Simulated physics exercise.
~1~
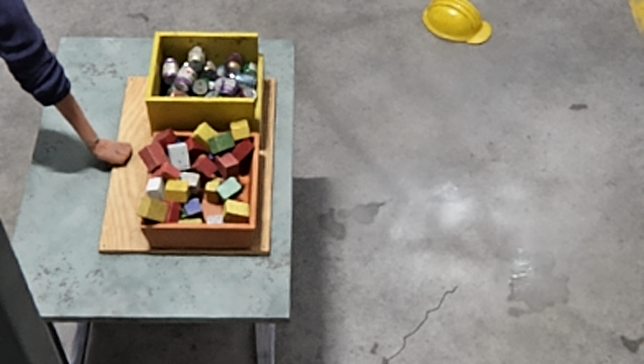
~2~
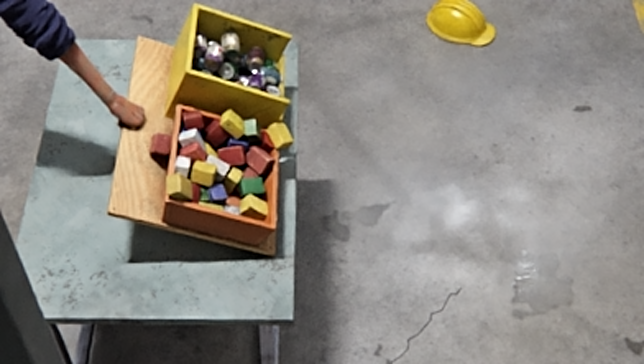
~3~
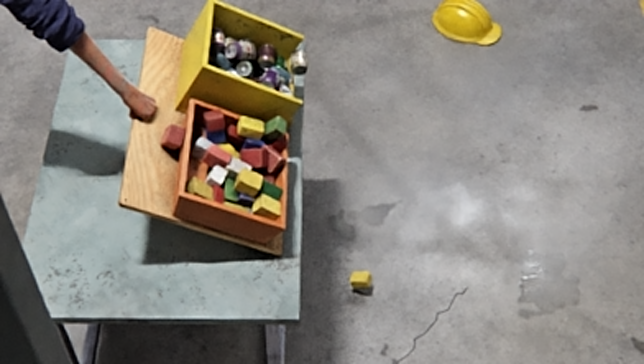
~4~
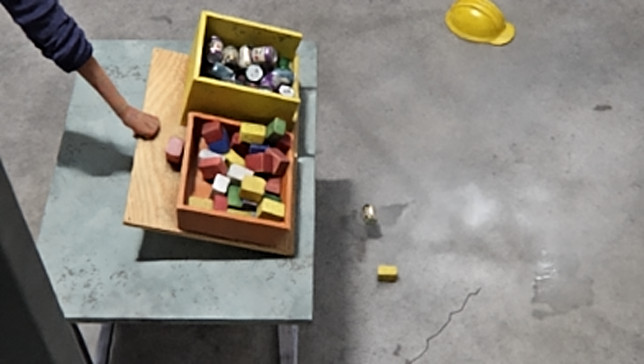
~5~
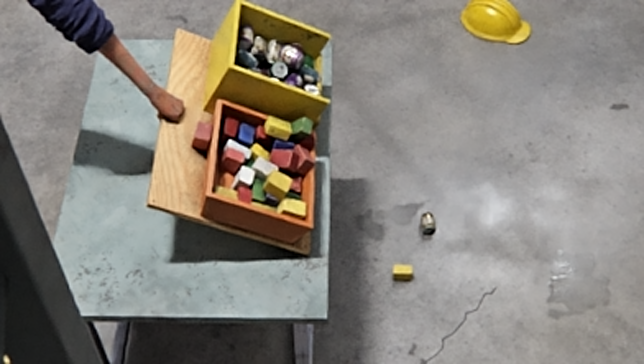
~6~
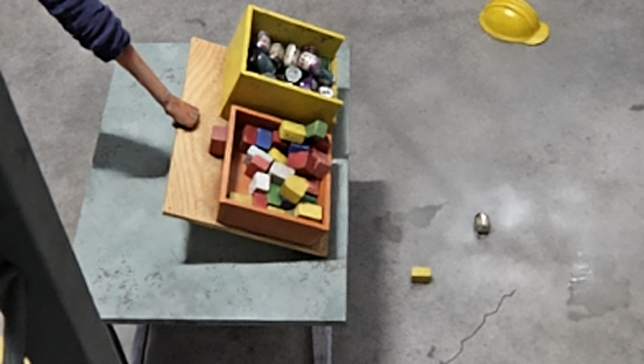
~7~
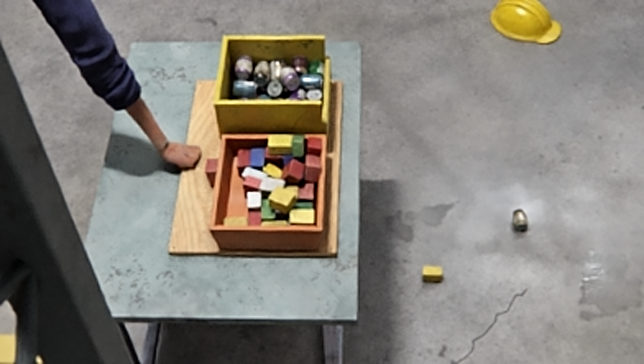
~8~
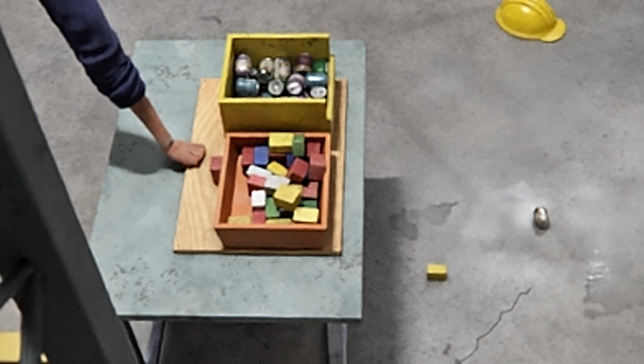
Yellow box of mini cans and orange box of toy bricks tilting rightward on a hand-held board, spilling slightly, then settling flat.
